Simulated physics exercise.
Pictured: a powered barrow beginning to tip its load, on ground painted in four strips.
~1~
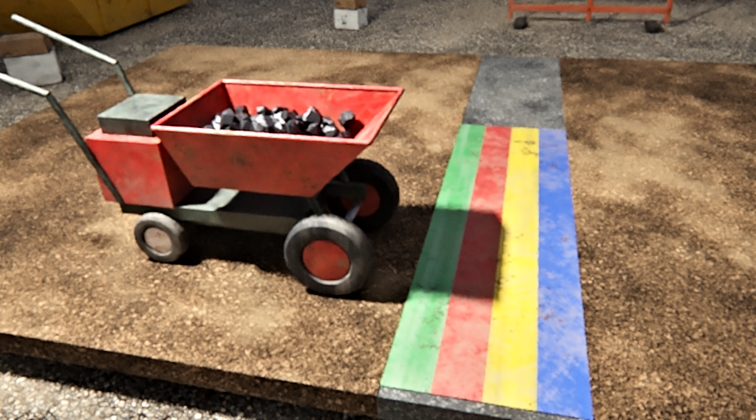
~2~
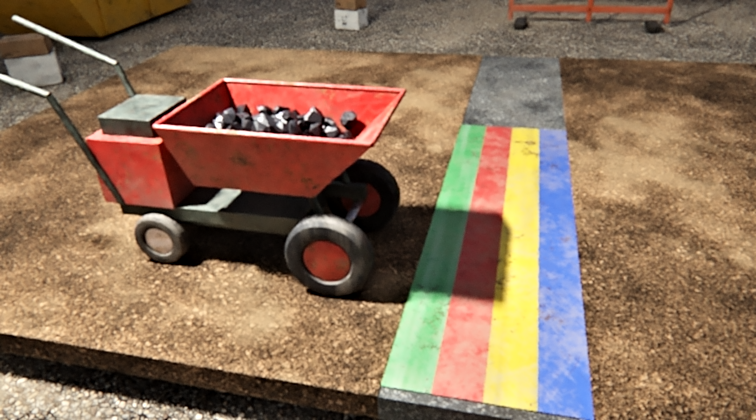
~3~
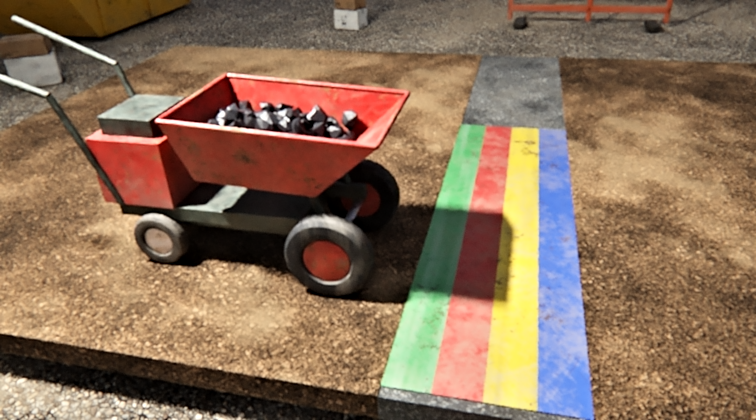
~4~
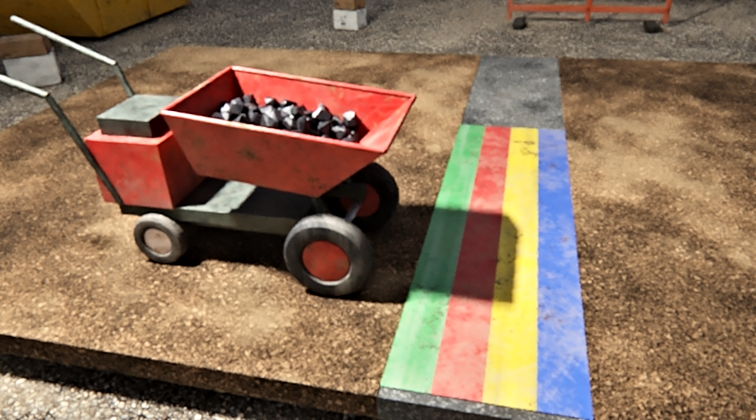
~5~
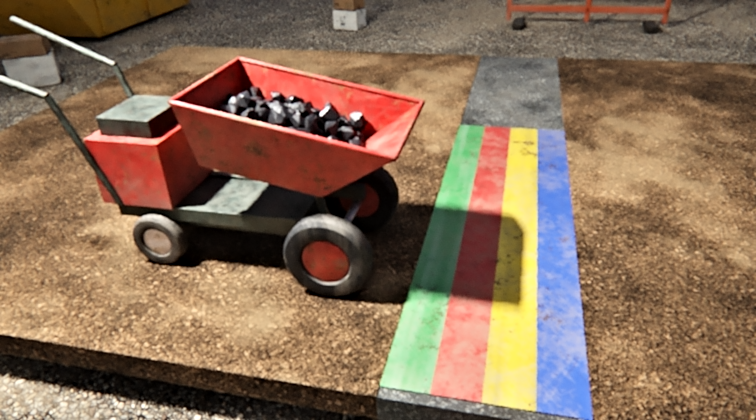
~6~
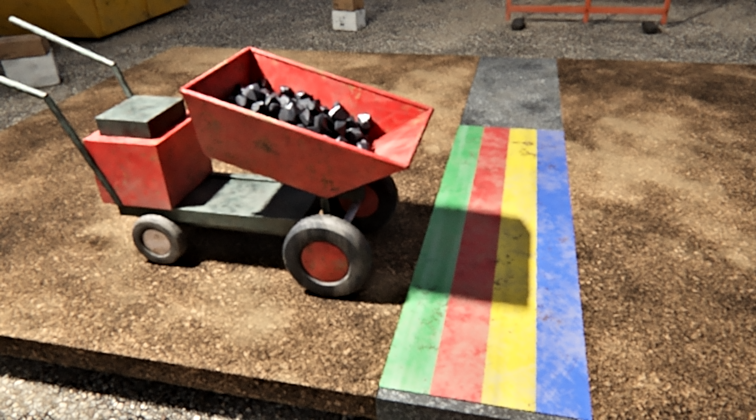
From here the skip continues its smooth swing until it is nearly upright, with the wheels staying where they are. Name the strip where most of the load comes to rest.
Yellow.
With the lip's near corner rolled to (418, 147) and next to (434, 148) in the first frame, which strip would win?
Taking them in order, it would be the blue strip and then blue.
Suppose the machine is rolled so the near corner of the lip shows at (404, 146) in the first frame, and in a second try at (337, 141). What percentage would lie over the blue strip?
About 30 % and 10 %.
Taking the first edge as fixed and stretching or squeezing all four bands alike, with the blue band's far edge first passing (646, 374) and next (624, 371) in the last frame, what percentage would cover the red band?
In turn, 30 and 30 in a hundred.
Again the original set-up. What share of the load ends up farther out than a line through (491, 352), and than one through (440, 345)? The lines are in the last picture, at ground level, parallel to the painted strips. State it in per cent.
Near 60 % and near 80 %, in that order.
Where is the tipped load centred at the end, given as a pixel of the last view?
Somewhere close to (528, 274) in the last picture.
Soon, skip tipped steeply; all in the skip.
A while on, skip tipped right over; about two thirds in the skip; a small part over the red strip; about a quarter over the yellow strip; a stray few over the blue strip.
Towards the end, skip tipped right over; about a quarter in the skip; a small part over the red strip; about a third over the yellow strip; about a quarter over the blue strip; a small part off the paint.
Finally, skip tipped right over; about a quarter in the skip; none over the green strip; a small part over the red strip; about a third over the yellow strip; about a quarter over the blue strip; a small part off the paint.
